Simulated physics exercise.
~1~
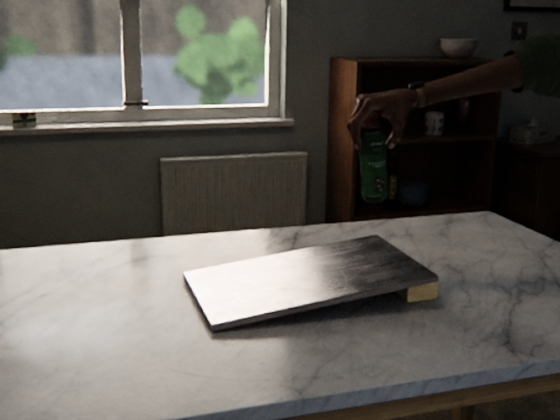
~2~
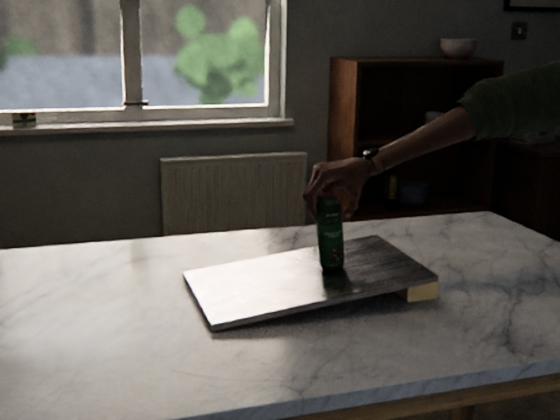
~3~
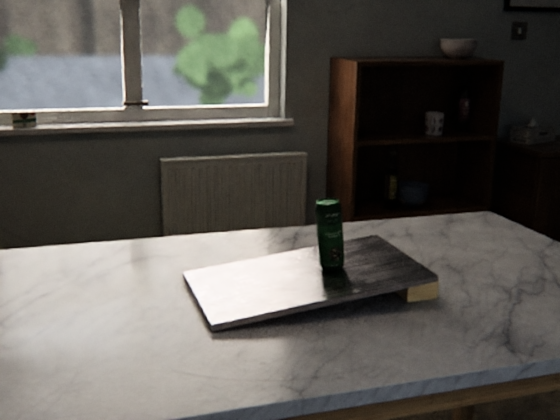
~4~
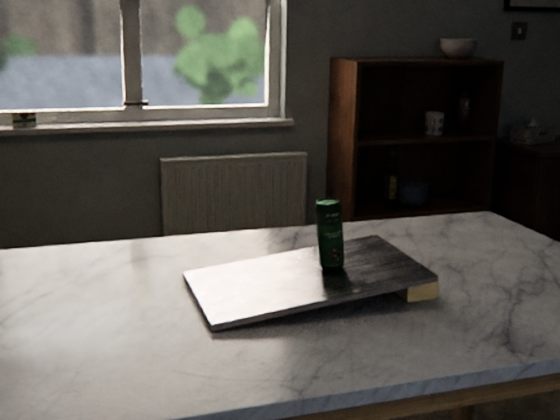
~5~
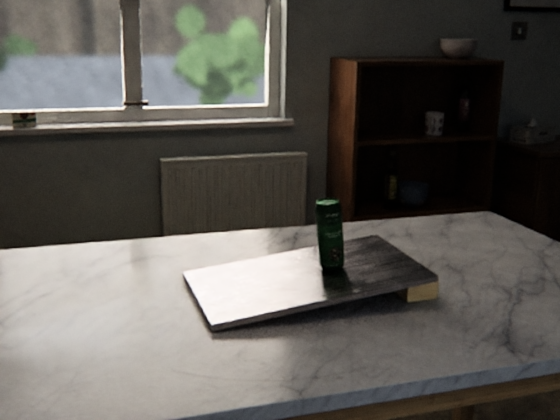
A green can, gripped from above by a hand reaching in from the right, hangs over the far right side of a pale marble table in a dim room. The steady view looks slightly down on the table, where a grey board slopes gently, its right end propped on a small yellowish block. Behind are a window, a radiator and a dark wooden shelf. The hand carries the can left and down and sets it upright on the board. It lets go and withdraws, and the can stays standing on the slope, motionless.
